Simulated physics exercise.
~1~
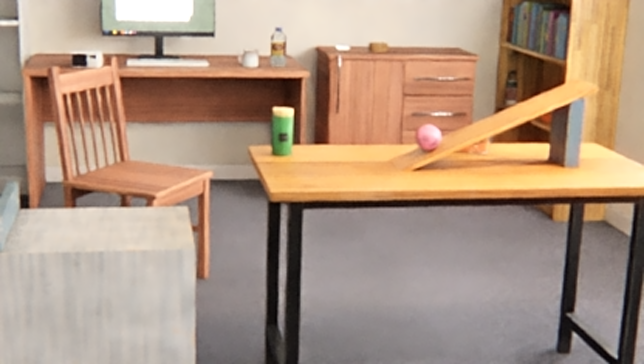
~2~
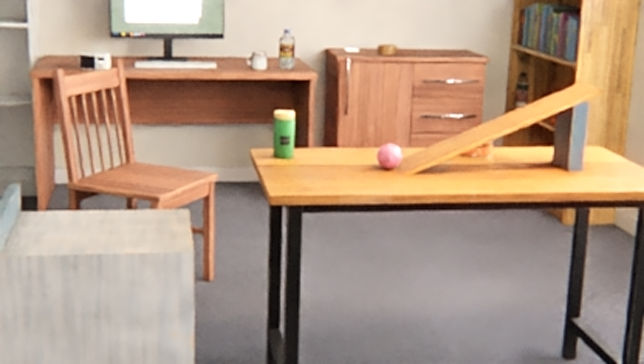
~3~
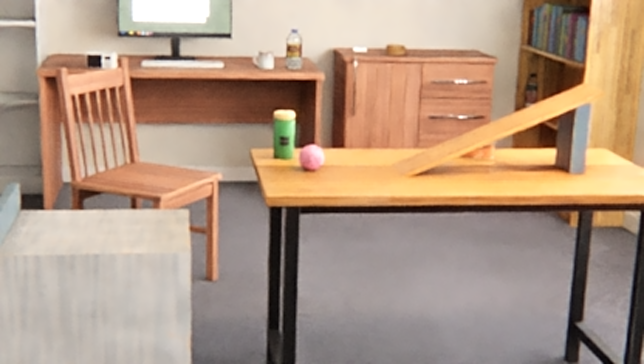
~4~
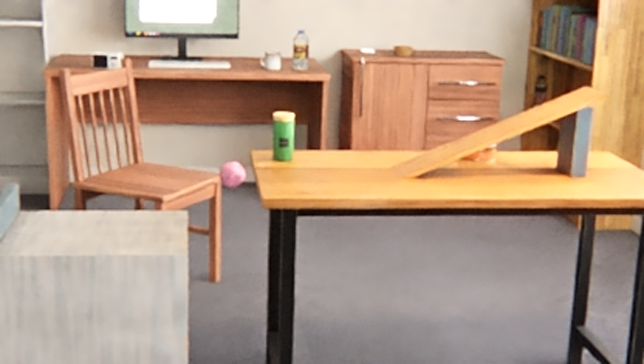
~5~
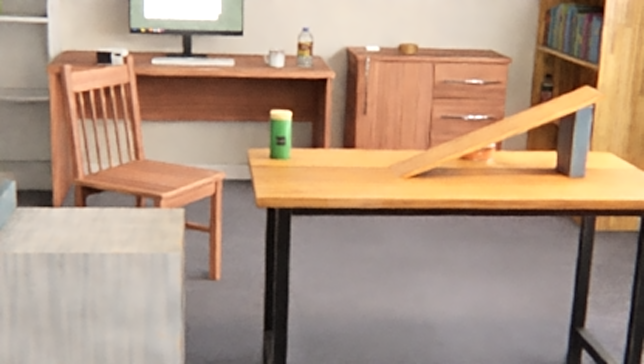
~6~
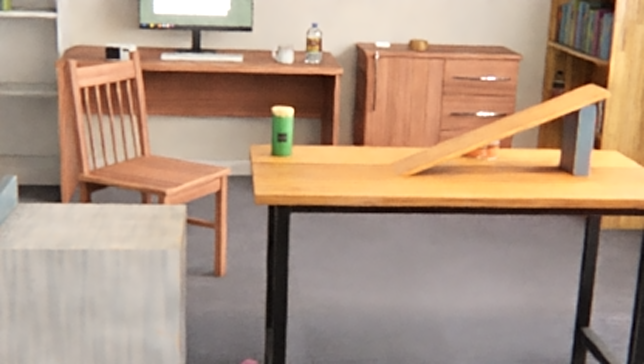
Pink ball rolling off a wooden ramp, crossing the table past a green jar and dropping into the gap before a grey block.
